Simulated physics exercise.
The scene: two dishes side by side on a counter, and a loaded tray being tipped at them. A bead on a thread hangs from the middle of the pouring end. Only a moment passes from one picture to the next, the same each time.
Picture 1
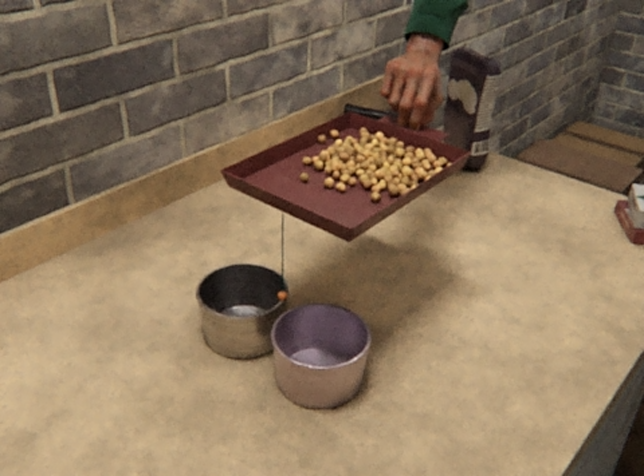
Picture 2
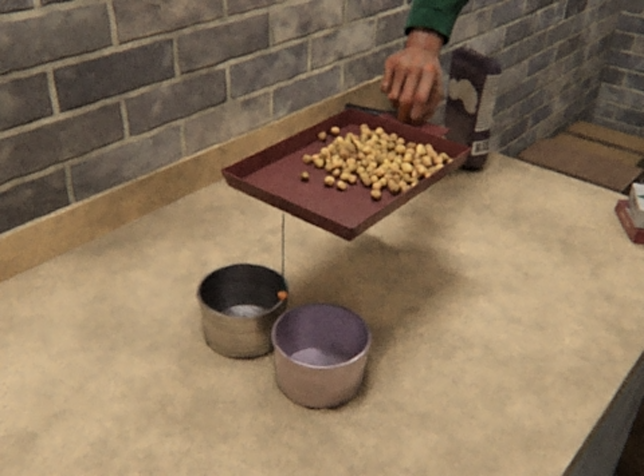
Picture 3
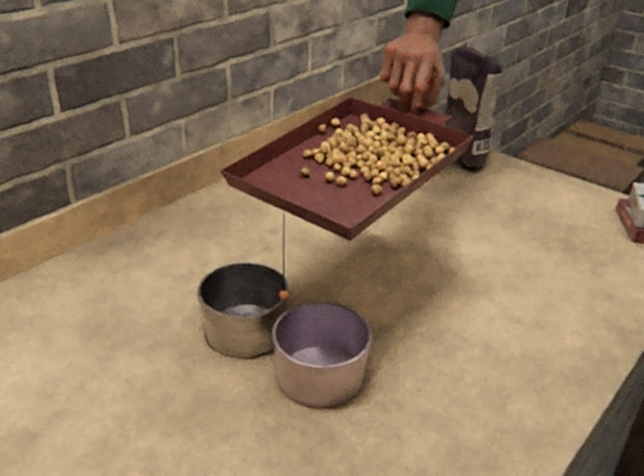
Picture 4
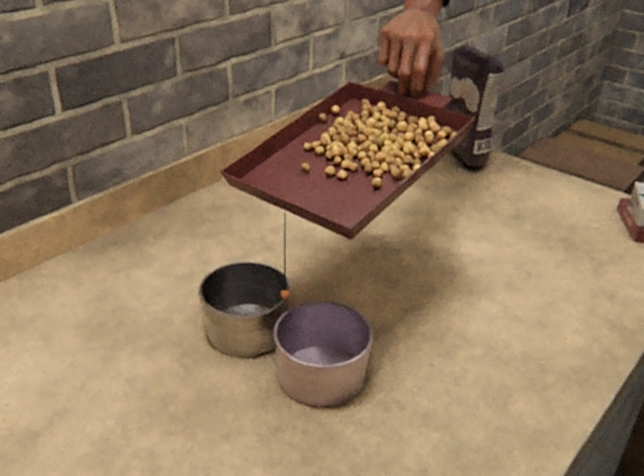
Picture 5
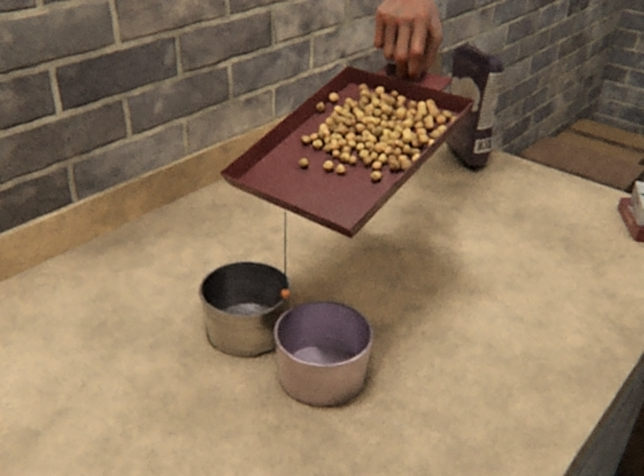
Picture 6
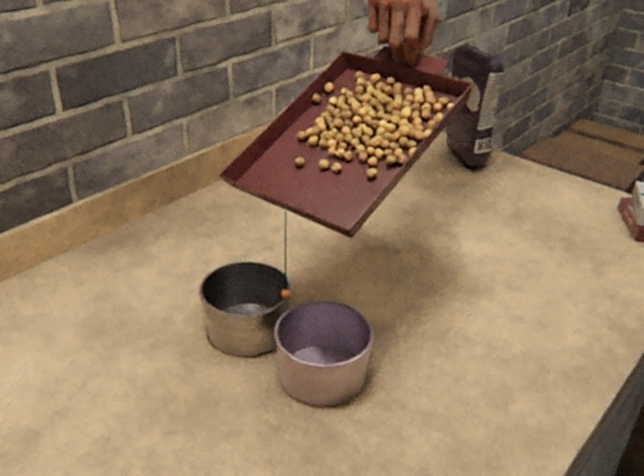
The clip shows a hand holding a dark red tray of dried chickpeas above two metal dishes on a counter, then raising its far end so the tray slants more steeply, with a few chickpeas shifting slightly.
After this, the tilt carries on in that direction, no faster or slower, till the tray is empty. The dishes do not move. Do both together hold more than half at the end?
The two hold less than half of the load.
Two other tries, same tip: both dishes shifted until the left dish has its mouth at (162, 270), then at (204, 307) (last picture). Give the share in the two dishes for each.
Near 60 % and 80 %.
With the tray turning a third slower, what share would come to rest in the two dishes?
Some 30 per cent.
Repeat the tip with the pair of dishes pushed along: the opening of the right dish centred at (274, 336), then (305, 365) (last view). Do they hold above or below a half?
First above a half, then over half.
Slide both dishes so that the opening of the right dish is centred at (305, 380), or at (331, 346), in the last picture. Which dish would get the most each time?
First the left dish, then the left dish.
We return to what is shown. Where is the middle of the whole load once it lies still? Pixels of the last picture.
Around (218, 371).
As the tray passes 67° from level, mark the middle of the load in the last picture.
Around (275, 201).
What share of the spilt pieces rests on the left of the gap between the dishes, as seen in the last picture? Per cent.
Near 90 %.
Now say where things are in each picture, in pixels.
The first picture shows corners of the pouring end at (228, 170) and (350, 224), level; middle of the load at (376, 165), dried chickpeas; left dish at (211, 328); right dish at (289, 377); bead on its thread at (282, 296).
The second picture shows corners of the pouring end at (228, 170) and (350, 224), level; middle of the load at (376, 163).
The third picture shows corners of the pouring end at (228, 170) and (350, 223), tipped barely, level across its low end; middle of the load at (377, 155).
The fourth picture shows corners of the pouring end at (228, 171) and (350, 223), tipped a little, level across its low end; middle of the load at (378, 144).
The fifth picture shows corners of the pouring end at (227, 172) and (349, 223), tipped clearly, level across its low end; middle of the load at (376, 133).
The sixth picture shows corners of the pouring end at (226, 173) and (347, 224), tipped clearly, level across its low end; middle of the load at (372, 125), a small part on the move; left dish at (214, 326); right dish at (292, 374).
Soon, tray tipped steeply; most on the tray; a stray few outside both; about a quarter in the air.
A while on, tray tipped past a quarter turn; about a quarter on the tray; a small part in the right dish; a small part in the left dish; about a third outside both; about a quarter in the air.
Towards the end, tray tipped past a quarter turn; a small part in the right dish; about a quarter in the left dish; about two thirds outside both.
Finally, tray tipped past a quarter turn; a small part in the right dish; about a quarter in the left dish; about two thirds outside both.
